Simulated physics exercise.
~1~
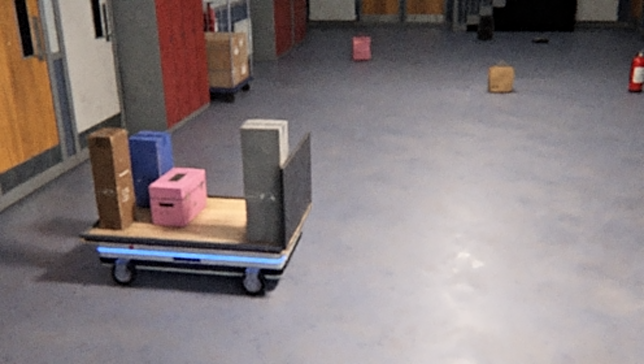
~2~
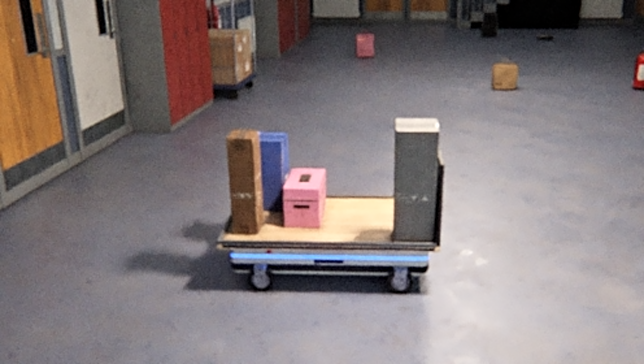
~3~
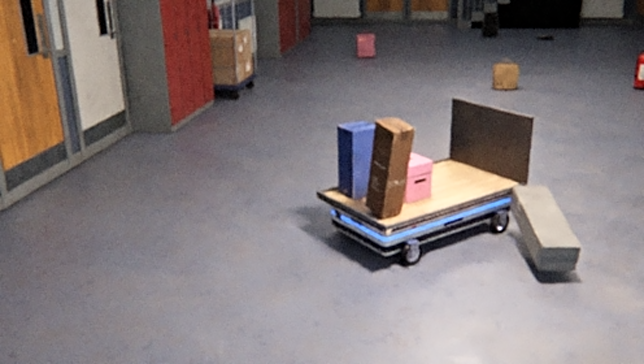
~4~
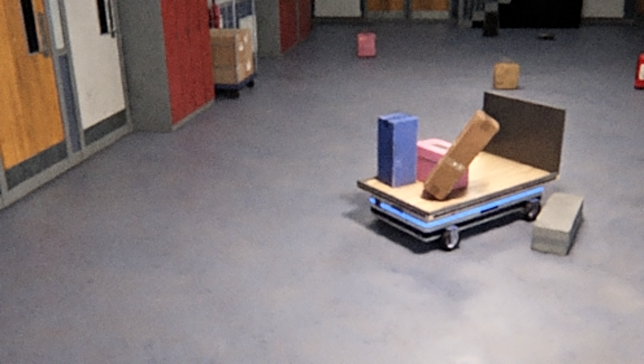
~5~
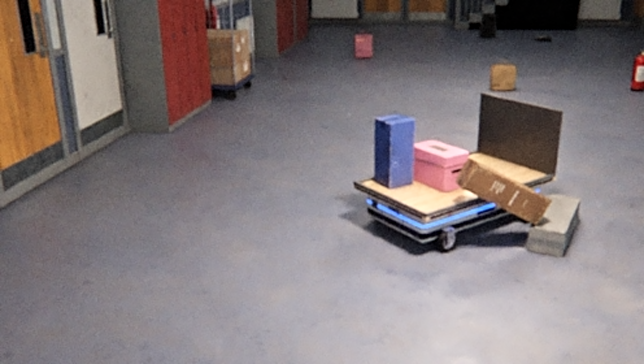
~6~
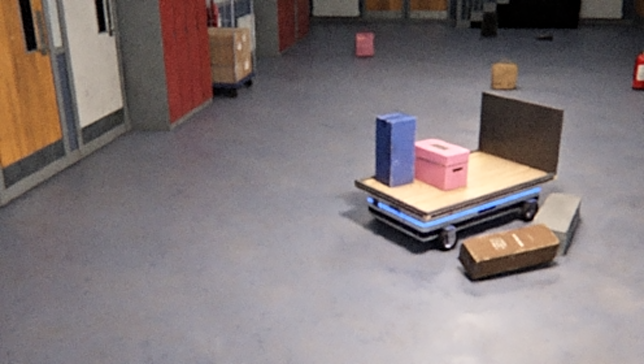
In a wide hallway, a flat cart carrying brown, blue, pink and grey boxes rolls right and turns, and the grey box topples off. The brown box then tips and falls beside it as the cart stops, leaving the blue and pink boxes aboard.
